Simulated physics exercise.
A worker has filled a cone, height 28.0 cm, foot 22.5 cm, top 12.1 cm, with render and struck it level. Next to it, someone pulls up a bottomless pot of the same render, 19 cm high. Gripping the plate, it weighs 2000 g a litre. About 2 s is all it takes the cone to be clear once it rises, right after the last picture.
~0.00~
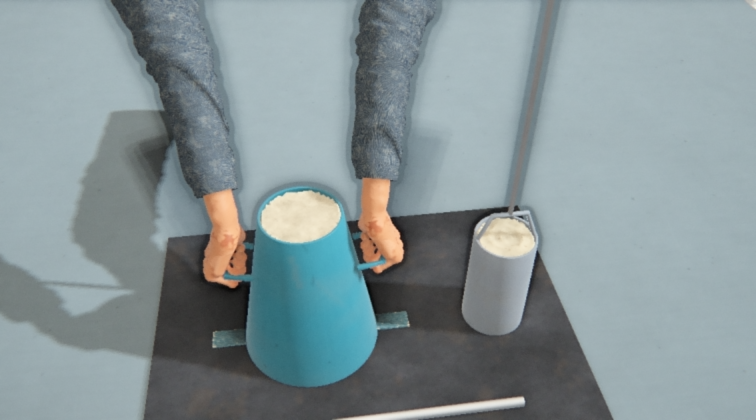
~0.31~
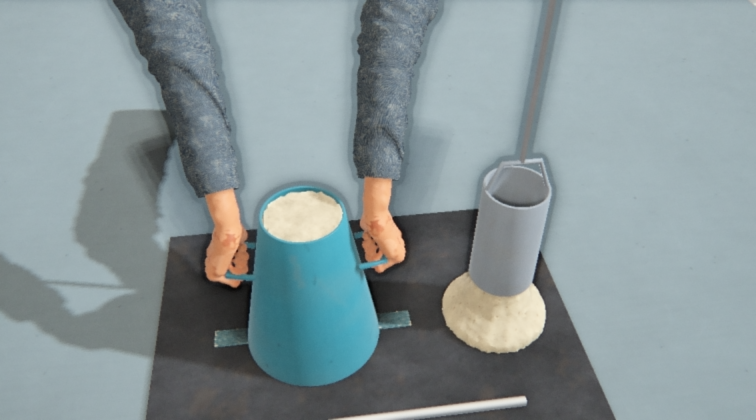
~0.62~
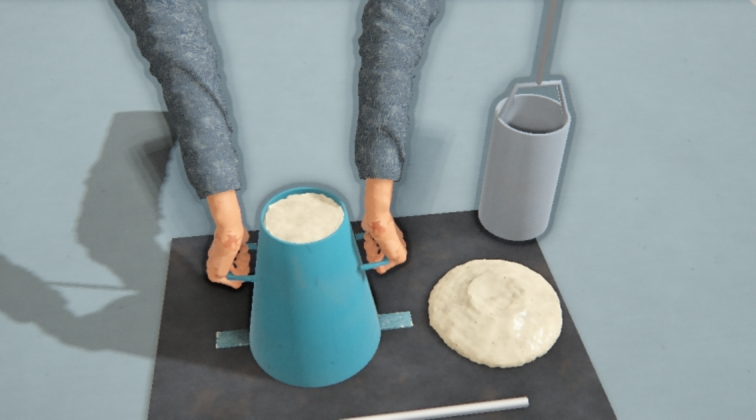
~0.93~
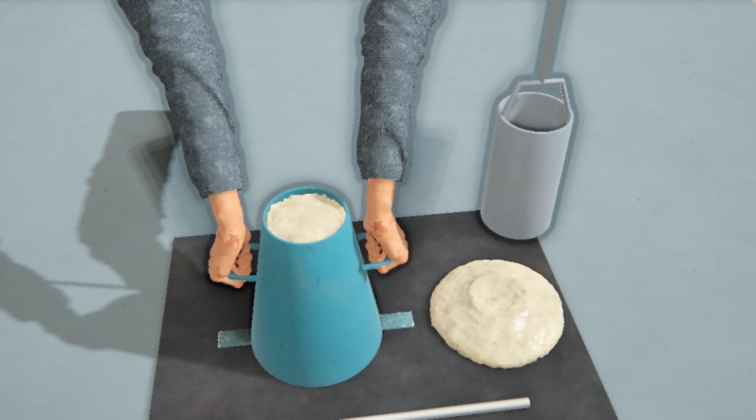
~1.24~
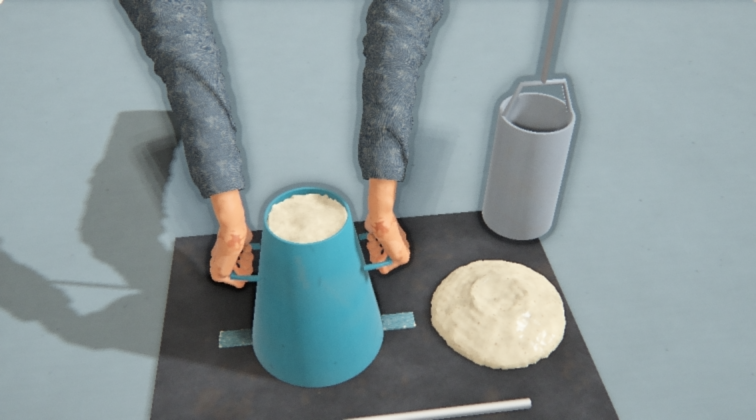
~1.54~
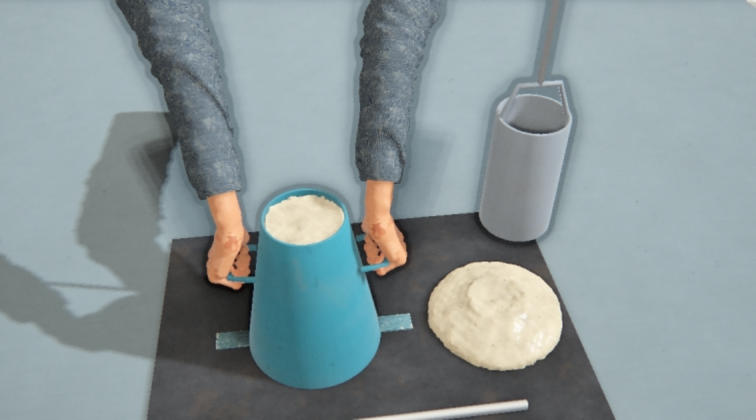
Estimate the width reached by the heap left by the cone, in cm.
Best guess: Close to 46 cm.
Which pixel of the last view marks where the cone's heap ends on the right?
(444, 347), roughly.
By 2.0 s, the cone is up 5.6 cm; the render has come down 12 cm to 16 cm and is 34 cm wide.
By 2.5 s, the cone is up 17 cm; the render has come down 22 cm to 6.1 cm and is 46 cm wide.
By 3.0 s, the cone is up 27 cm; the render has come down 22 cm to 6.1 cm and is 46 cm wide.
By 3.6 s, the cone is clear; the render has come down 22 cm to 6.1 cm and is 46 cm wide.
By 4.2 s, at rest, the cone is clear; the render has come down 22 cm to 6.1 cm and is 46 cm wide.
